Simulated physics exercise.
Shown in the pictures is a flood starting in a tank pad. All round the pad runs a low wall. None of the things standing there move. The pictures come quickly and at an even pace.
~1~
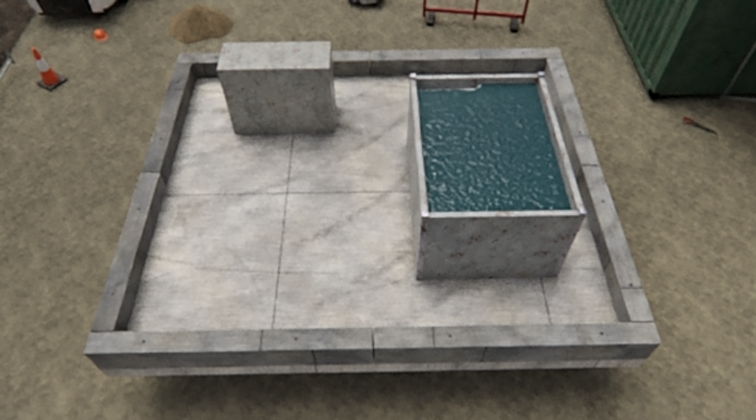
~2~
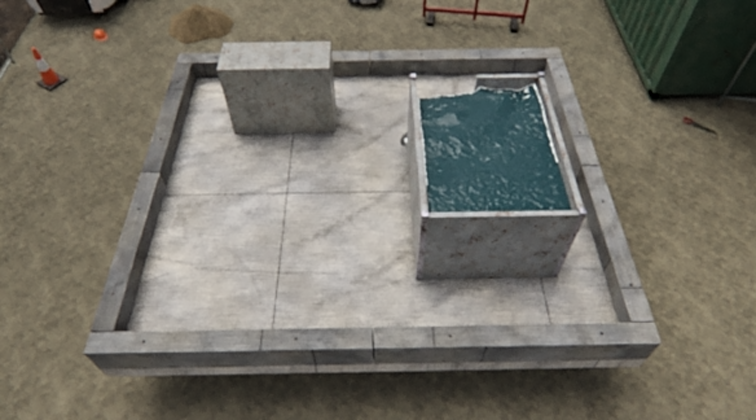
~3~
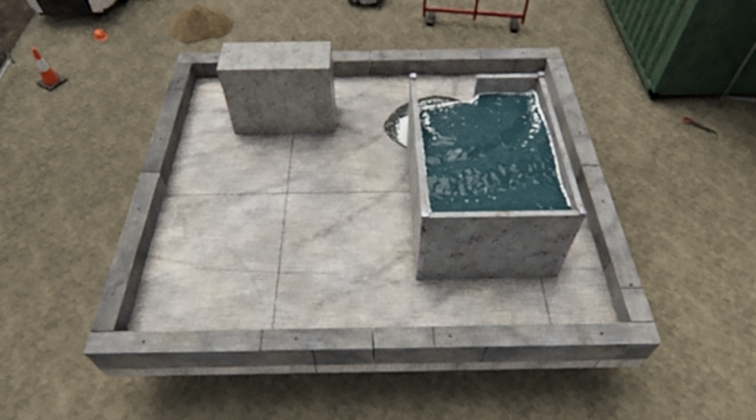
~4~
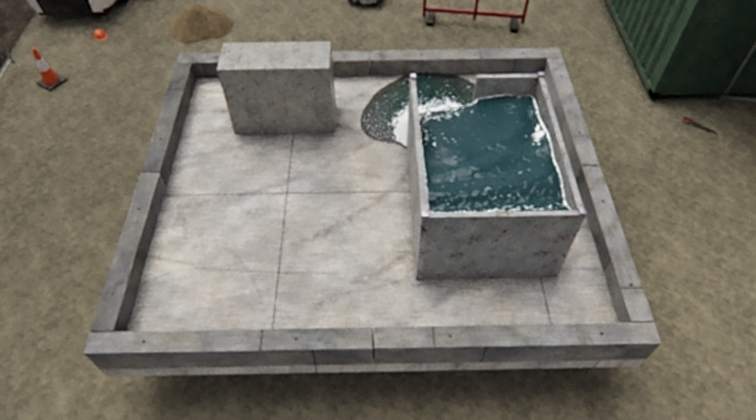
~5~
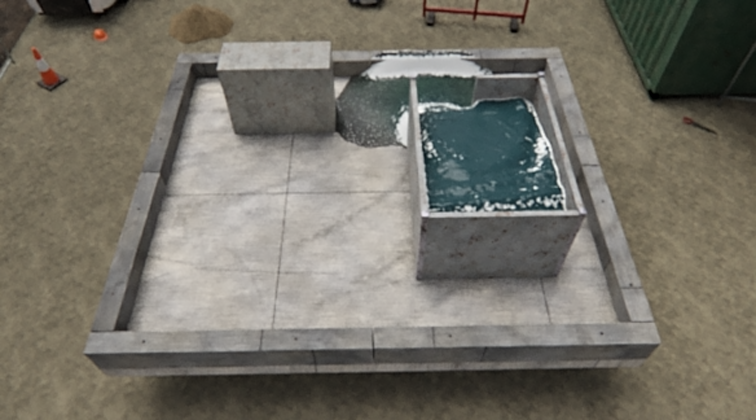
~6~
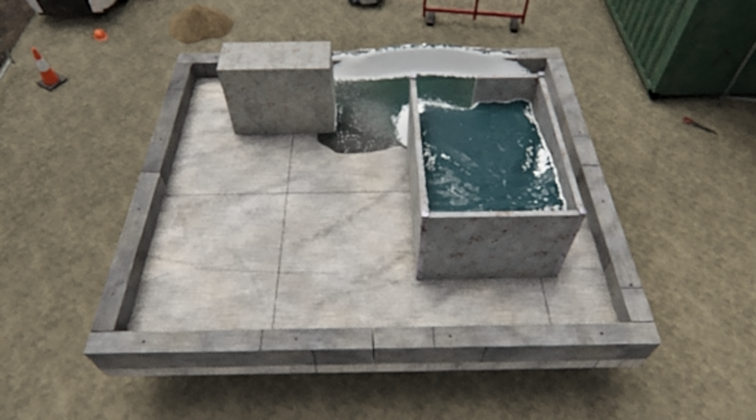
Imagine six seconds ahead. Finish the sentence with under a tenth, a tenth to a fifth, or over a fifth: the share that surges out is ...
The share that surges out is a tenth to a fifth.
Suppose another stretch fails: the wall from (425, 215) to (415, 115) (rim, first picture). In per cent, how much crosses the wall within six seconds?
Around 18 percent.
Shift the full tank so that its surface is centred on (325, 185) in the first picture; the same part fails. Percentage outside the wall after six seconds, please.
About 6 per cent.
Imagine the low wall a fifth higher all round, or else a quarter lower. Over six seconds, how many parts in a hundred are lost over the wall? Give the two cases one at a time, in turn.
Around 12 percent for the first try and around 30 percent for the second, I'd say.
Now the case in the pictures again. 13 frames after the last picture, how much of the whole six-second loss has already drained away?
Near 75 %.
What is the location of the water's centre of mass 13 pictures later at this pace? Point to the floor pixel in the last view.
My guess is about (420, 153).
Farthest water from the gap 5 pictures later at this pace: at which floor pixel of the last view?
I'd say at around (198, 79).
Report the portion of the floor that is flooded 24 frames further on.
Some 95 in a hundred.
A moment on, water covers 30 % of the floor; the low wall has let 0 % over.
Next, water covers 30 % of the floor; the low wall has let 3 % over.
Then, water covers 50 % of the floor; the low wall has let 12 % over.
Later, water covers 80 % of the floor; the low wall has let 16 % over.
In the end, water covers 85 % of the floor; the low wall has let 16 % over.
